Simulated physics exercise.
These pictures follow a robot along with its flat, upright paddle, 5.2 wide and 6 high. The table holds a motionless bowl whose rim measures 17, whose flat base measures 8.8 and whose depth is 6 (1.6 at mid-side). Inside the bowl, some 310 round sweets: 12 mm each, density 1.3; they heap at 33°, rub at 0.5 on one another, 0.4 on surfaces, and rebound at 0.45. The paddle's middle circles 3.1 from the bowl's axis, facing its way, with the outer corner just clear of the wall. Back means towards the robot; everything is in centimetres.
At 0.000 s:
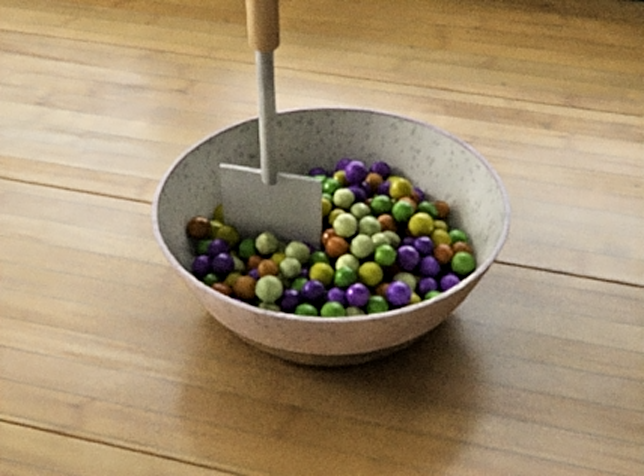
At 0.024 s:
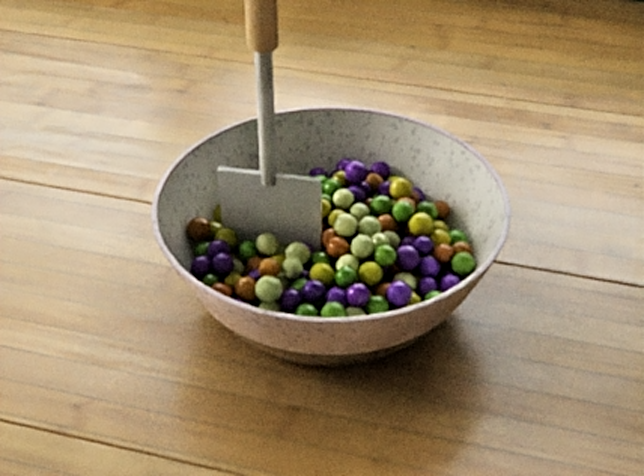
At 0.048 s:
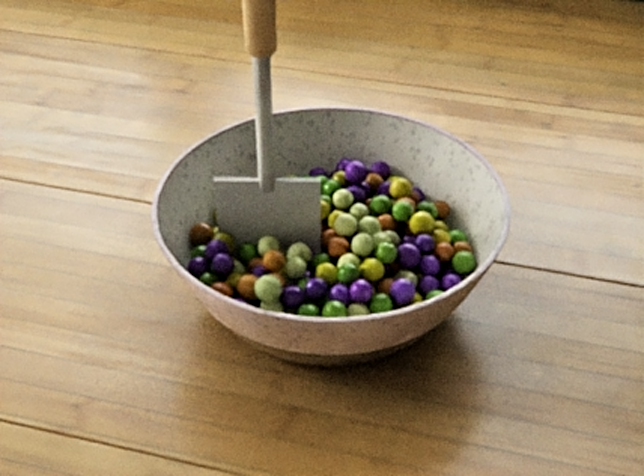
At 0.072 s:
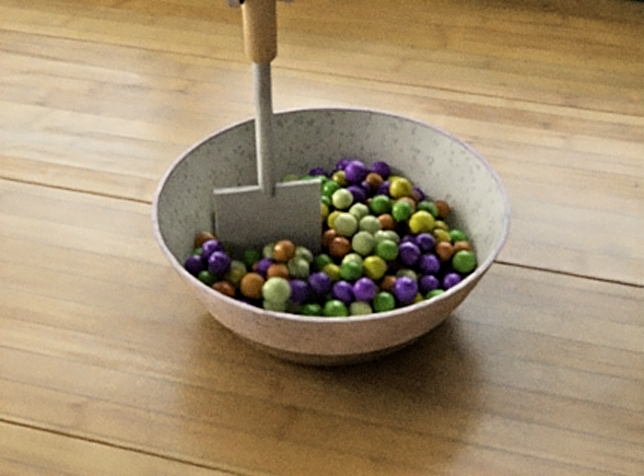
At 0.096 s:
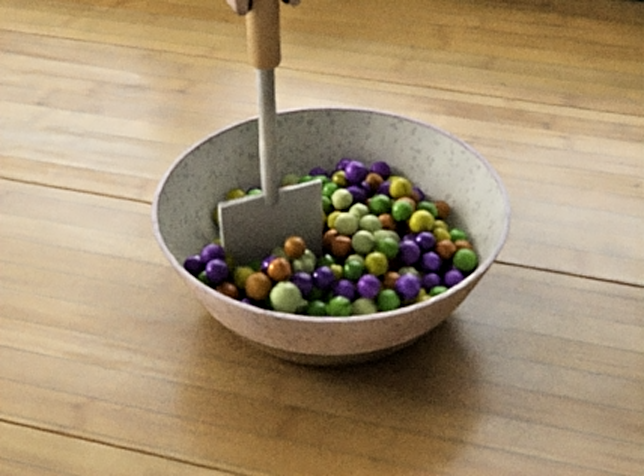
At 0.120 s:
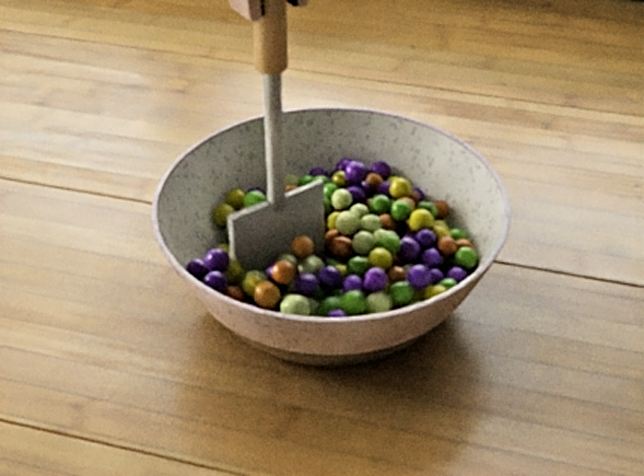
In this clip, a flat, upright paddle with a wooden handle sweeps through small purple, green, yellow and orange balls in a stationary speckled bowl, curving slightly nearer the viewer and rightward while turning, and pushing nearby balls along.
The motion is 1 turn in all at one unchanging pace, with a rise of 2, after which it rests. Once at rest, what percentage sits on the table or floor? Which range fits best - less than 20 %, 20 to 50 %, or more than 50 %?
The range that fits is less than 20 %.
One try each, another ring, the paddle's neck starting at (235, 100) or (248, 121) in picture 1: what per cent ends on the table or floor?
Close to 5 per cent for the first and close to 15 per cent for the second.
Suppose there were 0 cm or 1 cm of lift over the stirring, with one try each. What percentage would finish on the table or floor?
About 15 per cent on the first try and 10 per cent on the second.
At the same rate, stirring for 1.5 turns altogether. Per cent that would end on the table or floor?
It would be around 15 per cent.
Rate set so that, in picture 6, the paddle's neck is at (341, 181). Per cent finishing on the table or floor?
Some 40 per cent.
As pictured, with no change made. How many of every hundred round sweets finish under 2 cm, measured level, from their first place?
Around 10 per cent.
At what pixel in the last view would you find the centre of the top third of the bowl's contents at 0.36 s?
Upper-third centre: Approx. (437, 200) px.
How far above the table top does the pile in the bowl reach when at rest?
Height: Roughly 6.0 cm.
After 0.36 s, 170° round, highest piece 9 above the table; 304 in the bowl, 3 on the table or floor, 5 in flight or on the tool.
After 0.60 s, 290° round, highest piece 8 above the table; 280 in the bowl, 26 on the table or floor, 6 in flight or on the tool.
After 0.91 s, 0° round, highest piece 6 above the table; 273 in the bowl, 39 on the table or floor.
After 1.61 s, 0° round, highest piece 6 above the table; 273 in the bowl, 39 on the table or floor.
At rest, 273 in the bowl, 39 on the table or floor. That is 12 % on the table or floor.
